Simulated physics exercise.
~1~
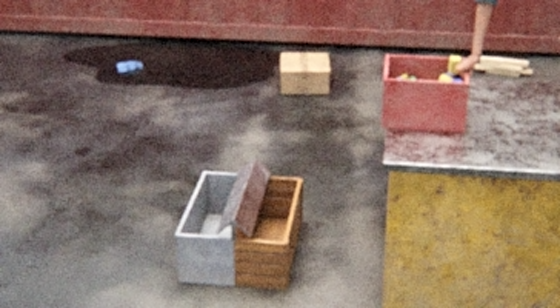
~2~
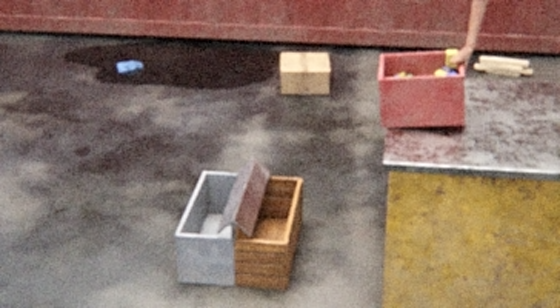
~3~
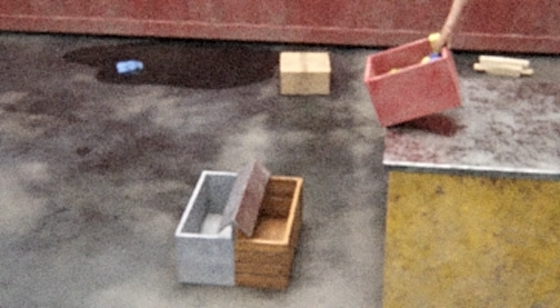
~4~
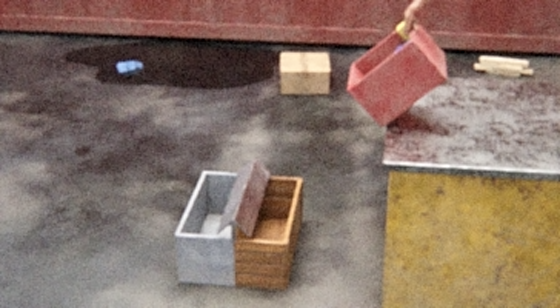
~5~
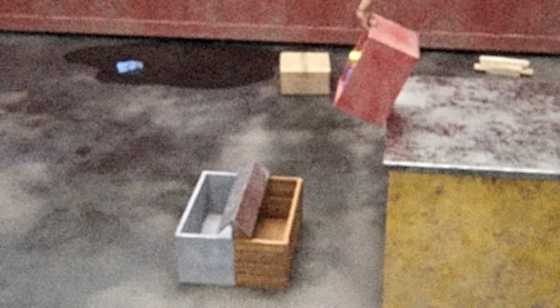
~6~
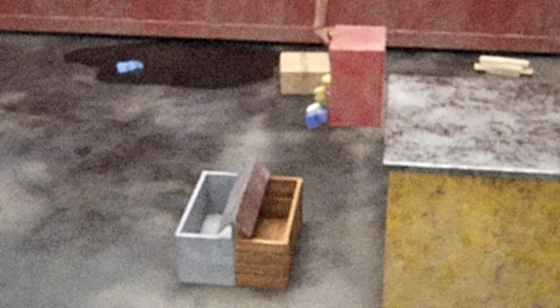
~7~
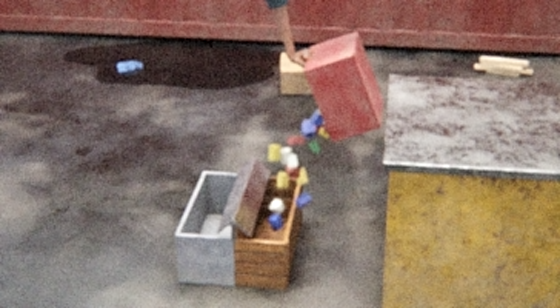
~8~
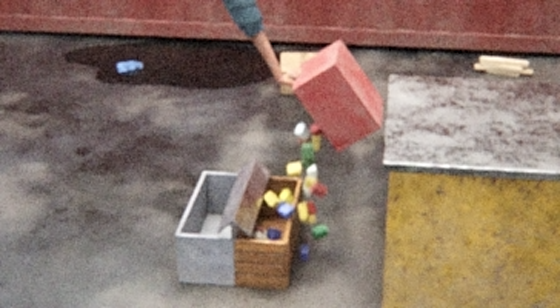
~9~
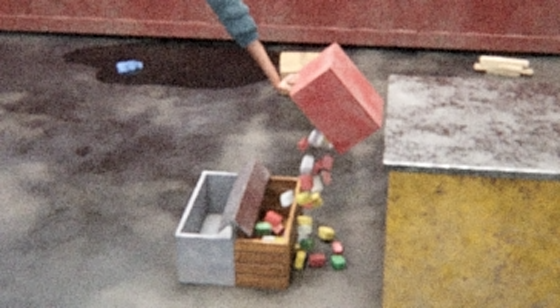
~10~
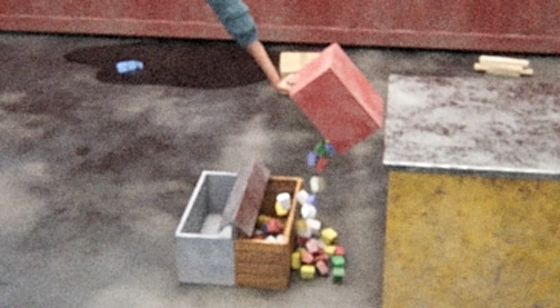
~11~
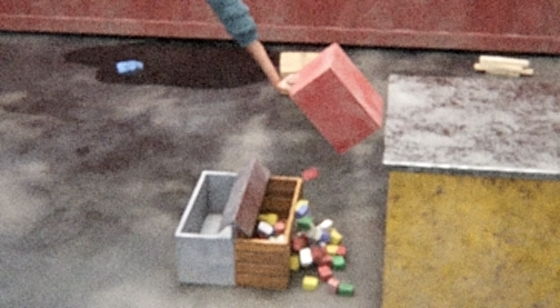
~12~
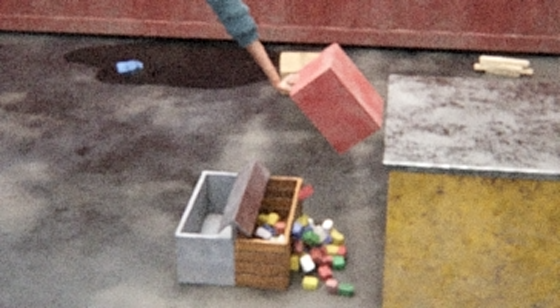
A red crate was lifted and tipped leftward off the end of the bench by someone's hand, spilling colourful toy bricks downward; some landed in the wooden bin, more piled on the ground to its right, and the grey bin stayed empty.
